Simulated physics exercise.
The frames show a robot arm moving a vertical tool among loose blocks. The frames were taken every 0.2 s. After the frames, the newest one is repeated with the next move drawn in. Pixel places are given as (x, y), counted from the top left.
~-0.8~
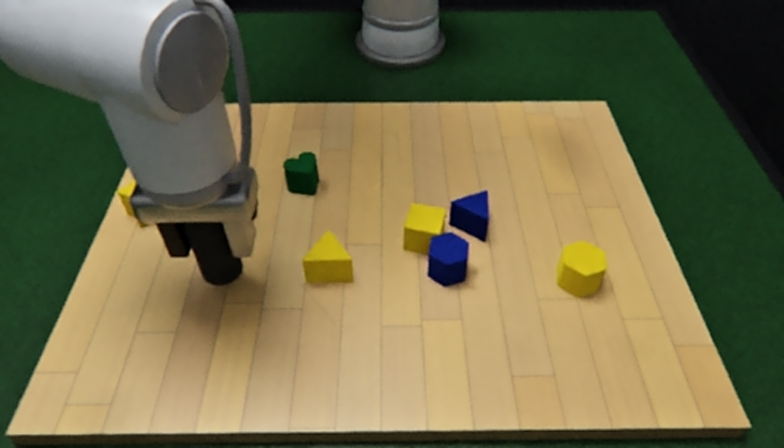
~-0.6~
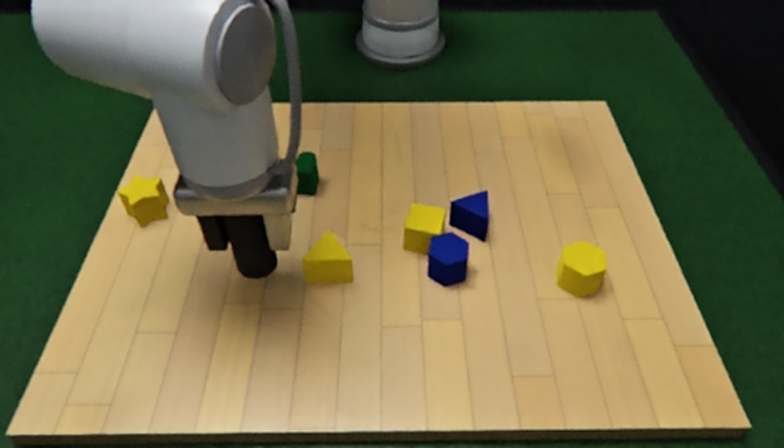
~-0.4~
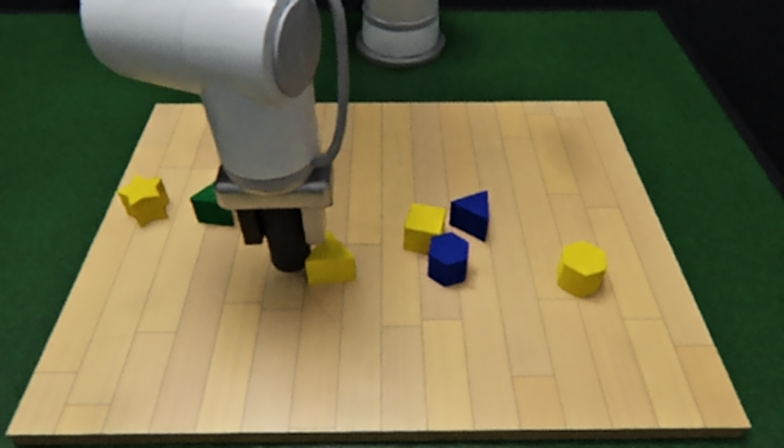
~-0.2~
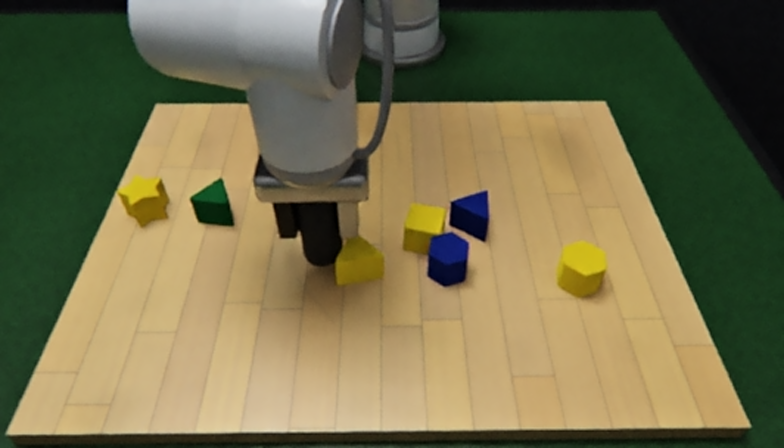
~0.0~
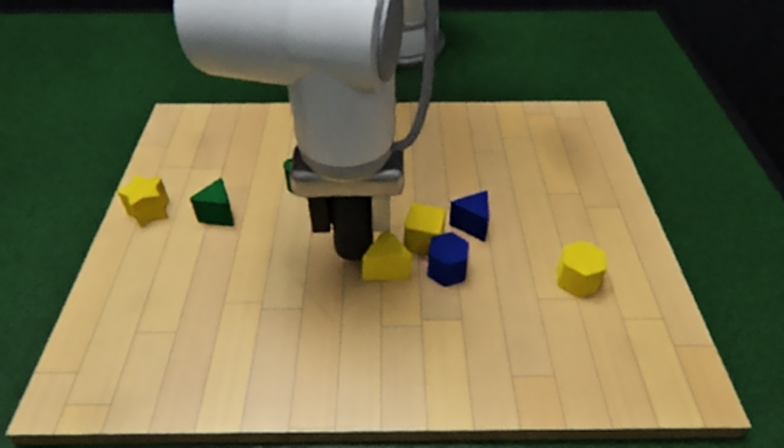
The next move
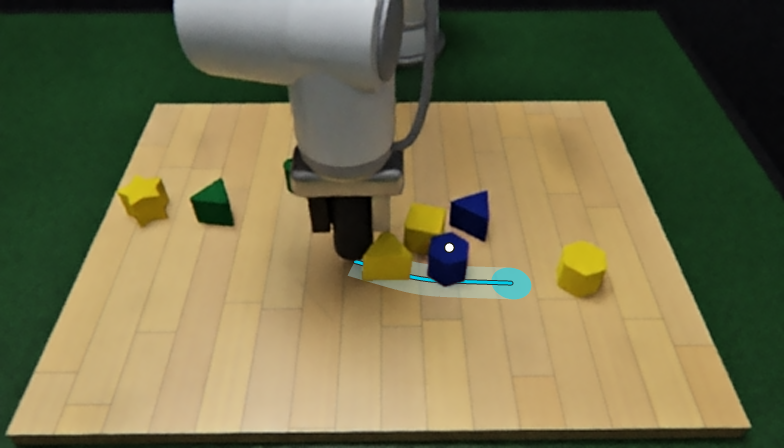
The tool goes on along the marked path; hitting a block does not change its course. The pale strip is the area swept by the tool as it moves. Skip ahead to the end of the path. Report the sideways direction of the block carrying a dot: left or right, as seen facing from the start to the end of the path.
Taking start-to-end as forward, the block's sideways shift goes to the left.
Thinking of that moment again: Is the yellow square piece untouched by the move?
Yes.
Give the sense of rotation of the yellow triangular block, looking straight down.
Seen from above, its turn is clockwise.
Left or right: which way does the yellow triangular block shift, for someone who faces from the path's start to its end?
Sideways shift: Right.
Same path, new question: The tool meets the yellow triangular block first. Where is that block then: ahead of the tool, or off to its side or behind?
It is gone from the front.
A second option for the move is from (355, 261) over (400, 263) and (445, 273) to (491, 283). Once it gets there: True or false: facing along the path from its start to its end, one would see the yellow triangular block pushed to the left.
The statement is incorrect.
The line goes from (355, 261) via (404, 275) and (457, 281), ending at (511, 283); the dot is on the blue six-sided block.
What follows on the original path. One third of the way, tool at (406, 261); yellow triangular block at (438, 266); blue six-sided block at (464, 249), turned 45° anticlockwise.
Two thirds of the way, tool at (459, 267); yellow triangular block at (488, 281); blue six-sided block at (495, 245), turned 85° anticlockwise.
At the end, tool at (515, 269); yellow triangular block at (519, 289), turned 75° clockwise; yellow square piece unmoved; blue six-sided block at (532, 234), turned 140° anticlockwise.
